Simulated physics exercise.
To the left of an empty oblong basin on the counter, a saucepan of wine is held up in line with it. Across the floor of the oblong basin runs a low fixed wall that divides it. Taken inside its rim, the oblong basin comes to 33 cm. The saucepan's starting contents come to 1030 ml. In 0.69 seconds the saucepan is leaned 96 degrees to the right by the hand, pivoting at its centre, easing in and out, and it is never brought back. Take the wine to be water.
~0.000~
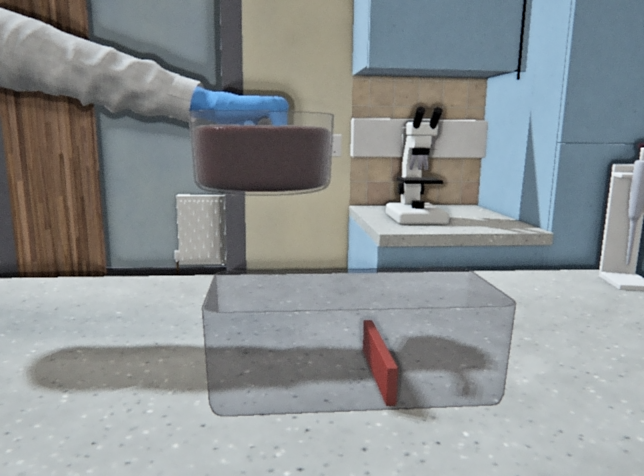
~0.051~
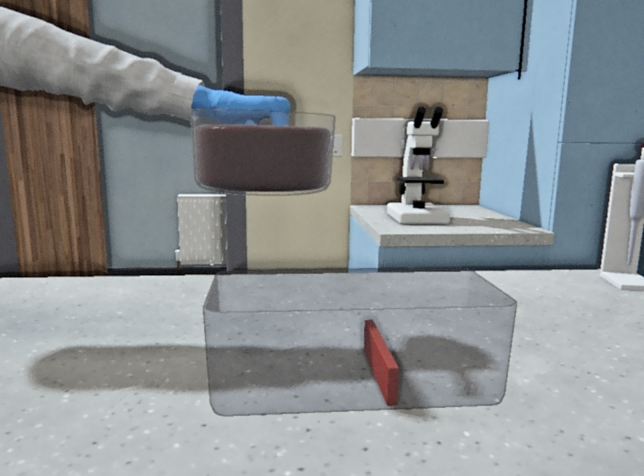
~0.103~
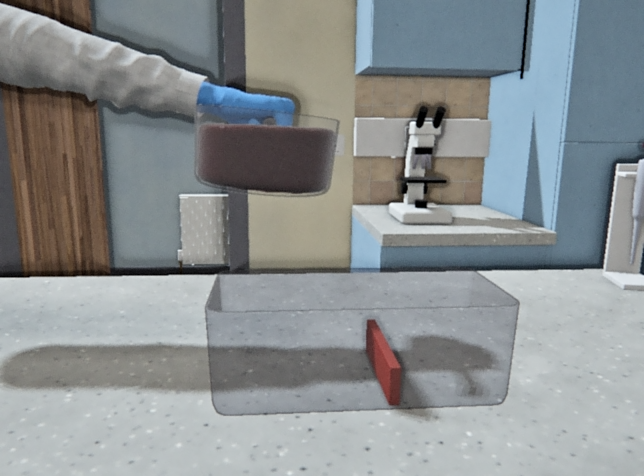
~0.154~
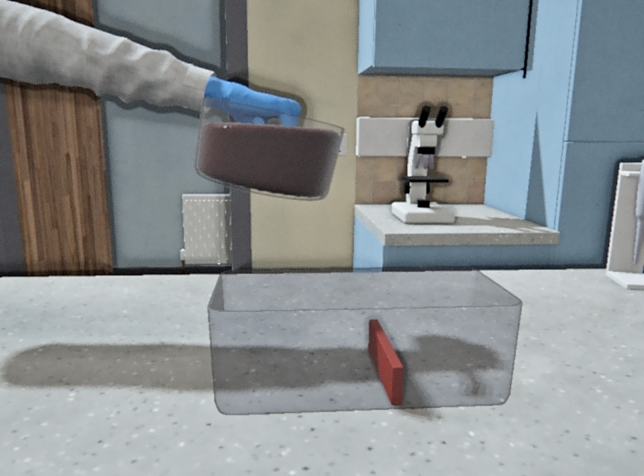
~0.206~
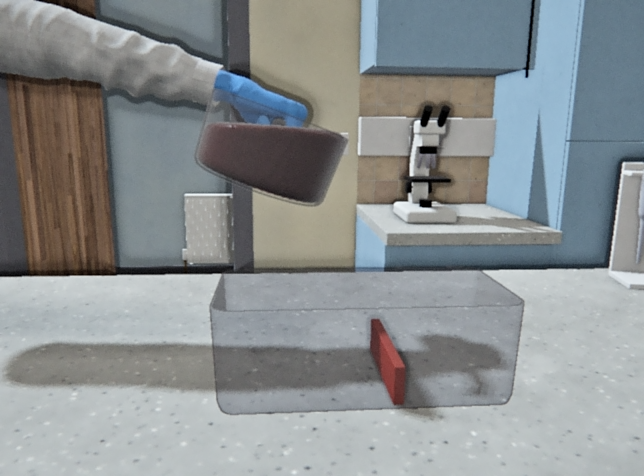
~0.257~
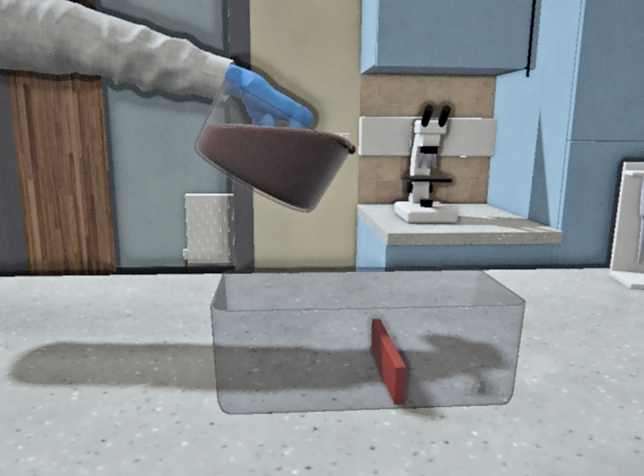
At the start, a blue-gloved hand holds a clear container of dark liquid level above and left of an empty see-through basin with a red divider on a counter. The hand then steadily tilts the container to the right, and the liquid shifts until a little reaches over its right rim.
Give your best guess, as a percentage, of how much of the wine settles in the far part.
I would say 52 per cent of it settles there.
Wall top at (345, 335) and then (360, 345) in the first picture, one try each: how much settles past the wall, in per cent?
Around 90 and 70 percent, in that order.
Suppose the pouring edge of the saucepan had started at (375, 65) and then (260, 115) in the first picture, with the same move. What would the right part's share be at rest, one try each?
Near 80 in a hundred on the first go and near 15 in a hundred on the second.
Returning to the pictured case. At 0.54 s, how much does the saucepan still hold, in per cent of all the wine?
Close to 38 percent of the liquid remains at that time.
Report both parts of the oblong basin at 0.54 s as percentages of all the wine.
Lab note: Left near 3, right near 16.
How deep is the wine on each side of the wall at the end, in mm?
Depths: Left near 18 mm, right near 30 mm.
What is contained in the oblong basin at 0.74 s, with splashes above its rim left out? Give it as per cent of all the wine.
It works out near 80 per cent.
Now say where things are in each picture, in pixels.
In the first frame, it leans 0°; its right rim is at (332, 117); the wine meets the walls at (195, 128) and (329, 129); the oblong basin's rim runs from (210, 291) to (491, 286); the wall's top is at (379, 343).
In the second frame, it leans 1°; its right rim is at (334, 118); the wine meets the walls at (196, 127) and (330, 129).
In the third frame, it leans 5°; its right rim is at (338, 123); the wine meets the walls at (199, 126) and (334, 131).
In the fourth frame, it leans 11°; its right rim is at (342, 131); the wine meets the walls at (204, 125) and (339, 133).
In the fifth frame, it leans 20°; its right rim is at (346, 141); the wine meets the walls at (205, 128) and (345, 135).
In the sixth frame, it leans 29°; its right rim is at (347, 154); the wine meets the walls at (204, 129) and (345, 146); 3 per cent is over the edge.
Then, 0.54 s in, the tilt is 85° and 37 per cent is still to pour, 3 is left of the wall and 17 right of it.
Then, 0.74 s in, the tilt is 96° and 11 per cent is still to pour, 25 is left of the wall and 55 right of it.
Then, 0.96 s in, the tilt is 96° and 3 per cent is still to pour, 41 is left of the wall and 53 right of it.
Then, 1.19 s in, the tilt is 96° and 1 per cent is still to pour, 46 is left of the wall and 52 right of it.
Finally, 47 per cent lies left of the wall, 52 right of it and 1 outside.
